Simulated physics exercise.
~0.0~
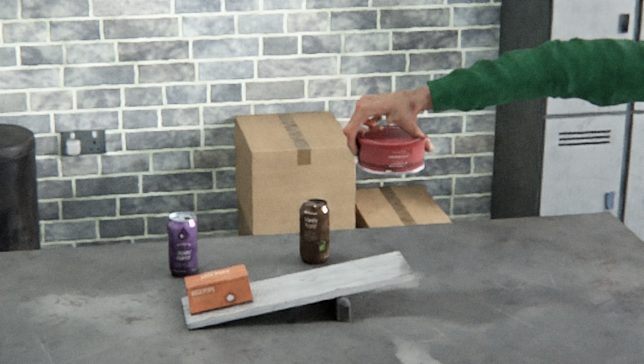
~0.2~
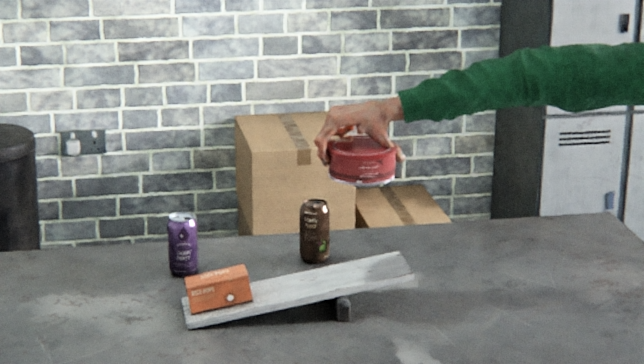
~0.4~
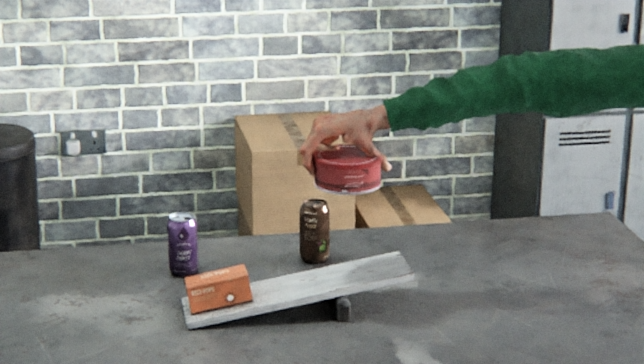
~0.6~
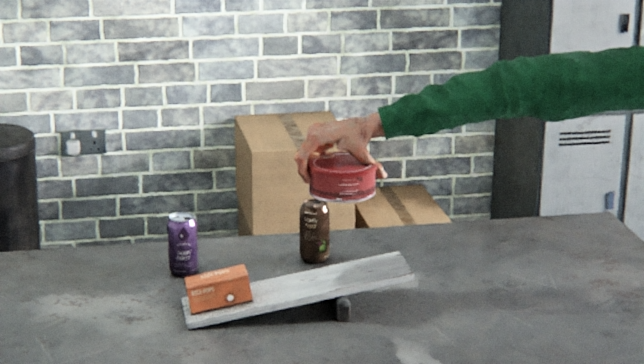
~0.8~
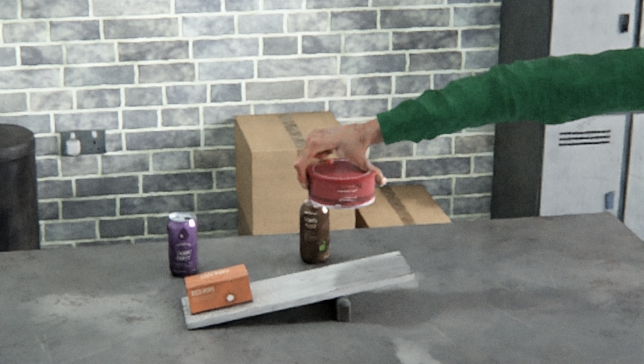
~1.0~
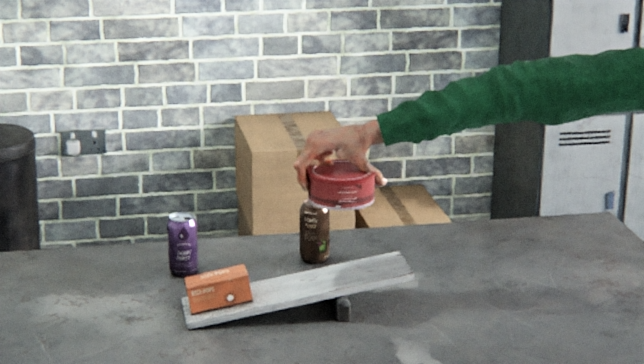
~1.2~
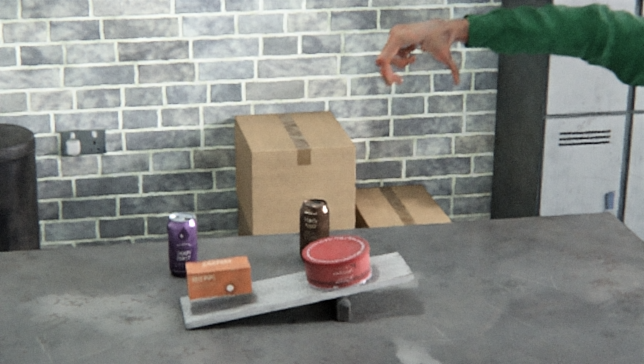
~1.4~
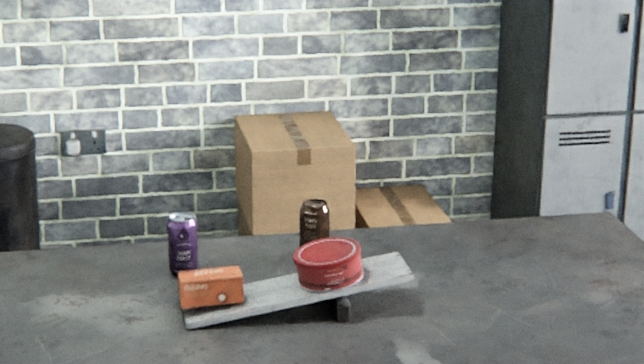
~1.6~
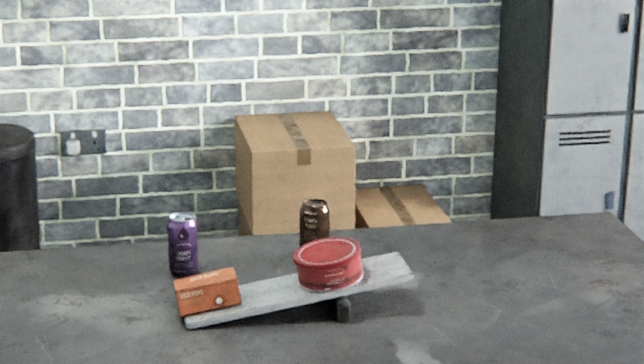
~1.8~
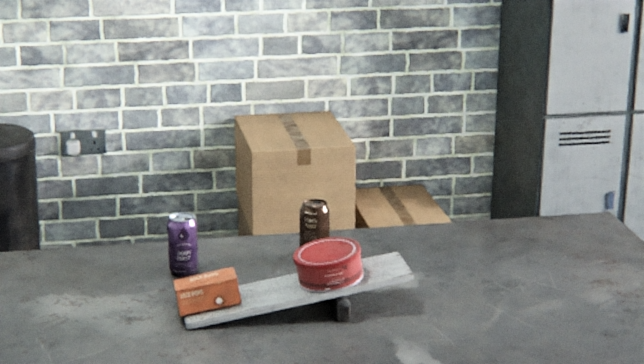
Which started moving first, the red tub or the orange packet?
The red tub moved first, carried by the hand while the orange packet sat still. The packet only shifted once the tub had been let go onto the plank.
